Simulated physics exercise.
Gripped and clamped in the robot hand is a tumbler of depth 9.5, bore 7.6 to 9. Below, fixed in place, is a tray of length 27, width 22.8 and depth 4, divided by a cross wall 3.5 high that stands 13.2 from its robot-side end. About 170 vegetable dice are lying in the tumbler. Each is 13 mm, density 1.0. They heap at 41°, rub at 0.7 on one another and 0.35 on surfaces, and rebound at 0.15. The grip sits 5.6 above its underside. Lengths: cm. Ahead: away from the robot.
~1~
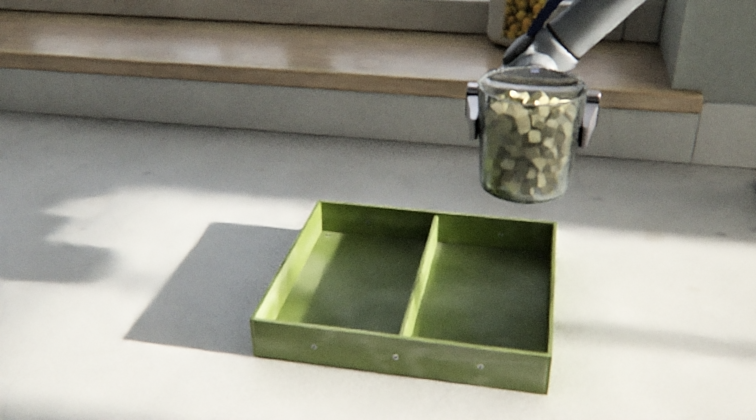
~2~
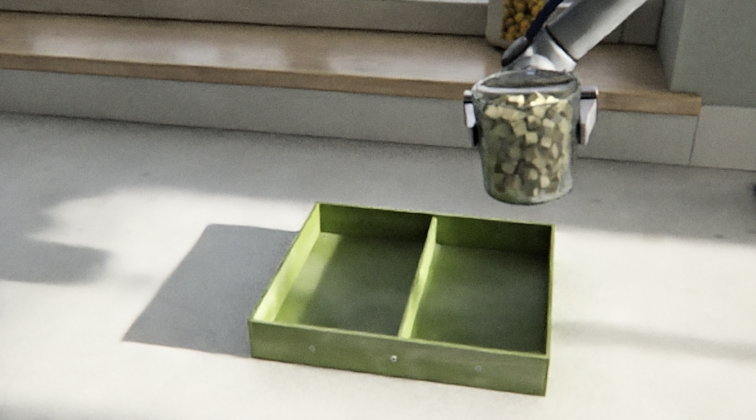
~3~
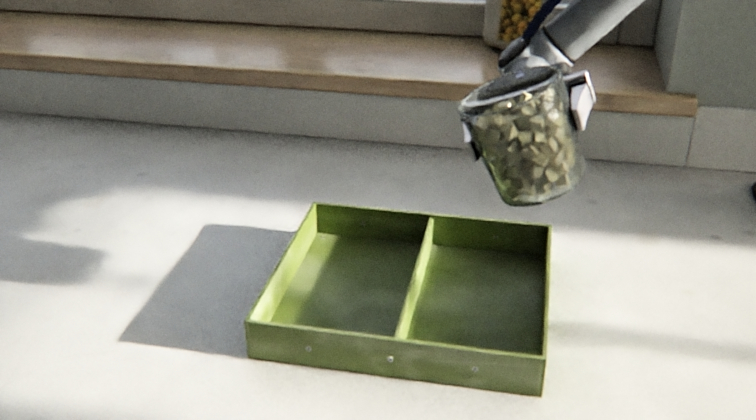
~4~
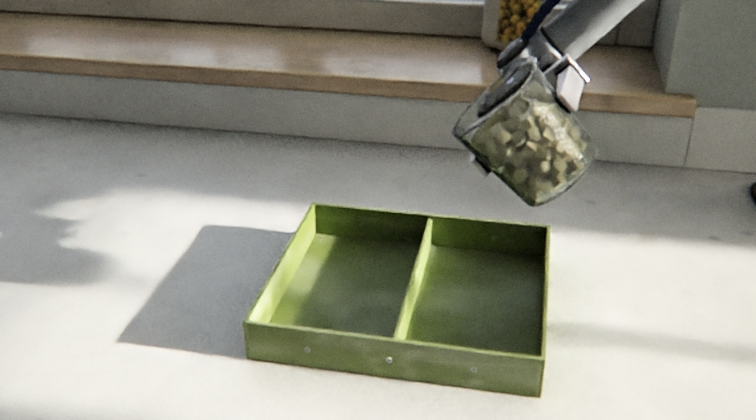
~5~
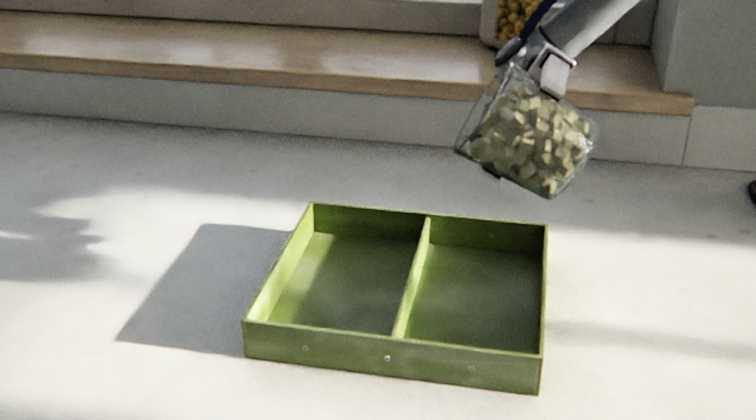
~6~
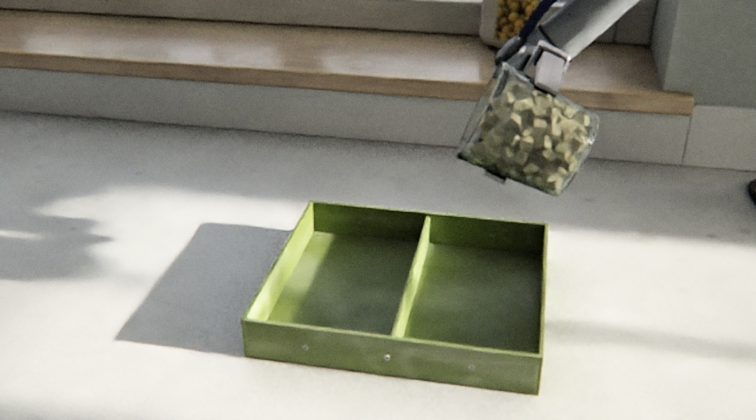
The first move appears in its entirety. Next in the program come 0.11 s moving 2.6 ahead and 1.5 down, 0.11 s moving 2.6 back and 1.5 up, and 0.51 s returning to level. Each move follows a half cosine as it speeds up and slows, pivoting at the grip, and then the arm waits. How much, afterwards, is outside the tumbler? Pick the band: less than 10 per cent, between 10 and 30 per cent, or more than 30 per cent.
The share is less than 10 per cent.
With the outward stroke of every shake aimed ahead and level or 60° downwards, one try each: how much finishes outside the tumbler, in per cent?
You'd get about 15 per cent with the first setting and about 5 per cent with the second.
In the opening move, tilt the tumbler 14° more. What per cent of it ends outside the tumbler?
About 20 %.
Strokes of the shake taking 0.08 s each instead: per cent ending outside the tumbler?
Then roughly 10 percent.
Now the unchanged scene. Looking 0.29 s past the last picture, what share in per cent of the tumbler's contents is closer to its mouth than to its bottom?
About 40 per cent.
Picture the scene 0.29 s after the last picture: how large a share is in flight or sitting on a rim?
Roughly 4 per cent.
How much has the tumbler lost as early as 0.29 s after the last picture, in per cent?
Around 5 percent at that moment.
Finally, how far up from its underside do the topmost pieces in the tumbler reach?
Top of the fill: Near 9.5 cm.
Then, 0.29 s on, tilted 64° forward, highest piece 23 above the table; 162 in the tumbler, 3 in the far-side part, 1 in the robot-side part, 7 in flight or on a rim.
Then, 0.58 s on, tilted 13° forward, highest piece 24 above the table; 162 in the tumbler, 7 in the far-side part, 4 in the robot-side part.
Then, 0.93 s on, level, highest piece 24 above the table; 162 in the tumbler, 7 in the far-side part, 4 in the robot-side part.
Then, 1.98 s on, level, highest piece 24 above the table; 162 in the tumbler, 7 in the far-side part, 4 in the robot-side part.
In the end, 162 in the tumbler, 7 in the far-side part, 4 in the robot-side part. That is 6 % outside the tumbler.
